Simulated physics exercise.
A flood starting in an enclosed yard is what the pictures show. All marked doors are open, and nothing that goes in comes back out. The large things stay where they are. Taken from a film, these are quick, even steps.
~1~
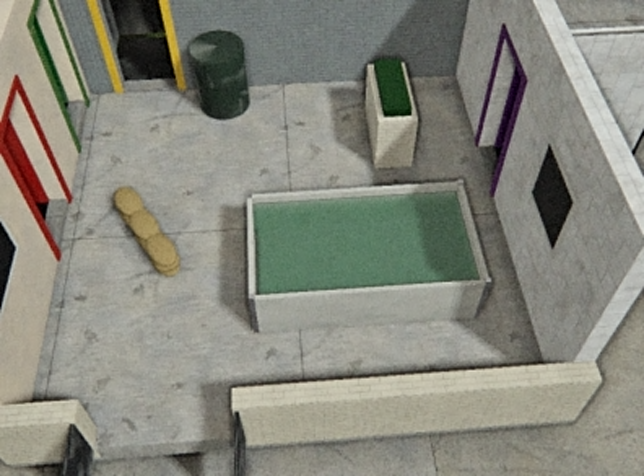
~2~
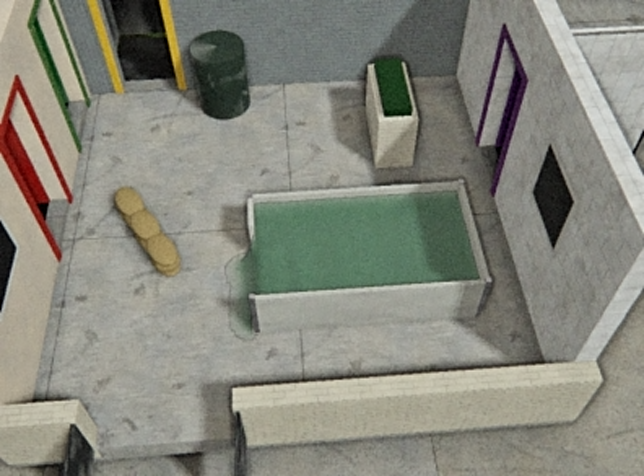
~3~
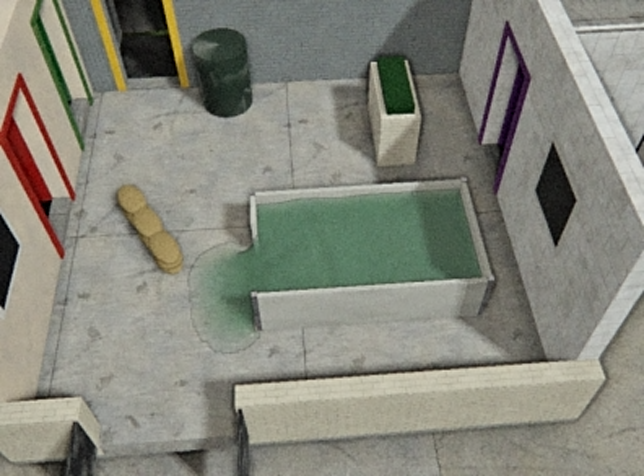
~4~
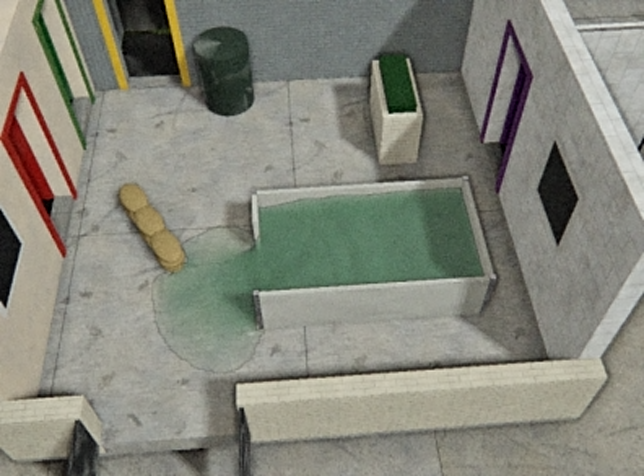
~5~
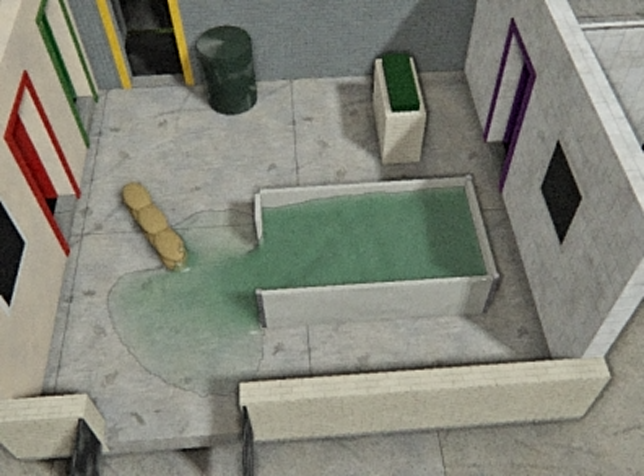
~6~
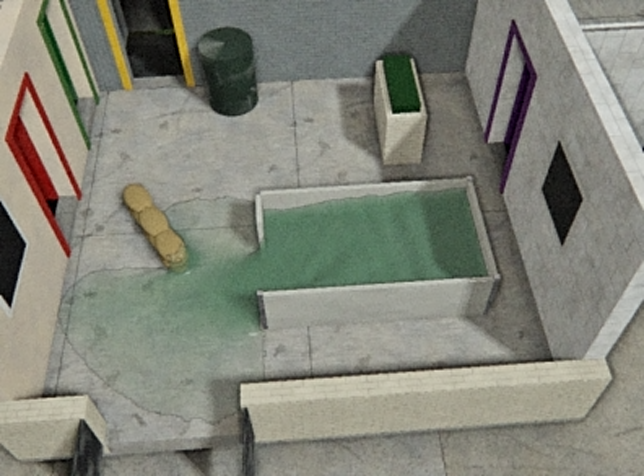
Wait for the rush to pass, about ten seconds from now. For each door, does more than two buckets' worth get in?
The purple door holds up fine I think, the red door holds up fine I think, the green door holds up fine I think, the yellow door gets overrun I think.
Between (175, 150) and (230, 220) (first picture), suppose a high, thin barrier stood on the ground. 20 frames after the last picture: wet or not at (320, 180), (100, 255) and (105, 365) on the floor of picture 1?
Point by point: First not reached, second submerged, third submerged.
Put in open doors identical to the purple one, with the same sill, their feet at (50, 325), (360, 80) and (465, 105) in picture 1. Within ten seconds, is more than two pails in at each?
As listed: Is over, keeps below it, holds.
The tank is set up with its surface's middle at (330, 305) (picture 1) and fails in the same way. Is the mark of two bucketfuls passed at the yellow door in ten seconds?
Yellow door exceeds the threshold.
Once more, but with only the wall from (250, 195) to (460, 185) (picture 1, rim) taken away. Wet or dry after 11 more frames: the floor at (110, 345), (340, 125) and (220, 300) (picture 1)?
Spot one ends up untouched by the spill, spot two deluged, spot three untouched by the spill.
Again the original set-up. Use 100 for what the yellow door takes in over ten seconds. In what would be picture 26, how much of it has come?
Share by then: About 5 in a hundred.
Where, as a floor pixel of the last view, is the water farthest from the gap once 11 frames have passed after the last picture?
The wet point farthest out is around (132, 102).
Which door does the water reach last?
That would be the purple one.
A moment on, water covers 25 % of the floor; the purple door not reached, the red door wet at the sill, nothing in, the green door not reached, the yellow door not reached.
Next, water covers 40 % of the floor; the purple door not reached, the red door wet at the sill, nothing in, the green door wet at the sill, nothing in, the yellow door not reached.
Then, water covers 45 % of the floor; the purple door not reached, the red door wet at the sill, nothing in, the green door wet at the sill, nothing in, the yellow door under two buckets in.
Later, water covers 65 % of the floor; the purple door not reached, the red door wet at the sill, nothing in, the green door wet at the sill, nothing in, the yellow door far over two buckets in.
In the end, water covers 85 % of the floor; the purple door wet at the sill, nothing in, the red door under two buckets in, the green door wet at the sill, nothing in, the yellow door far over two buckets in.
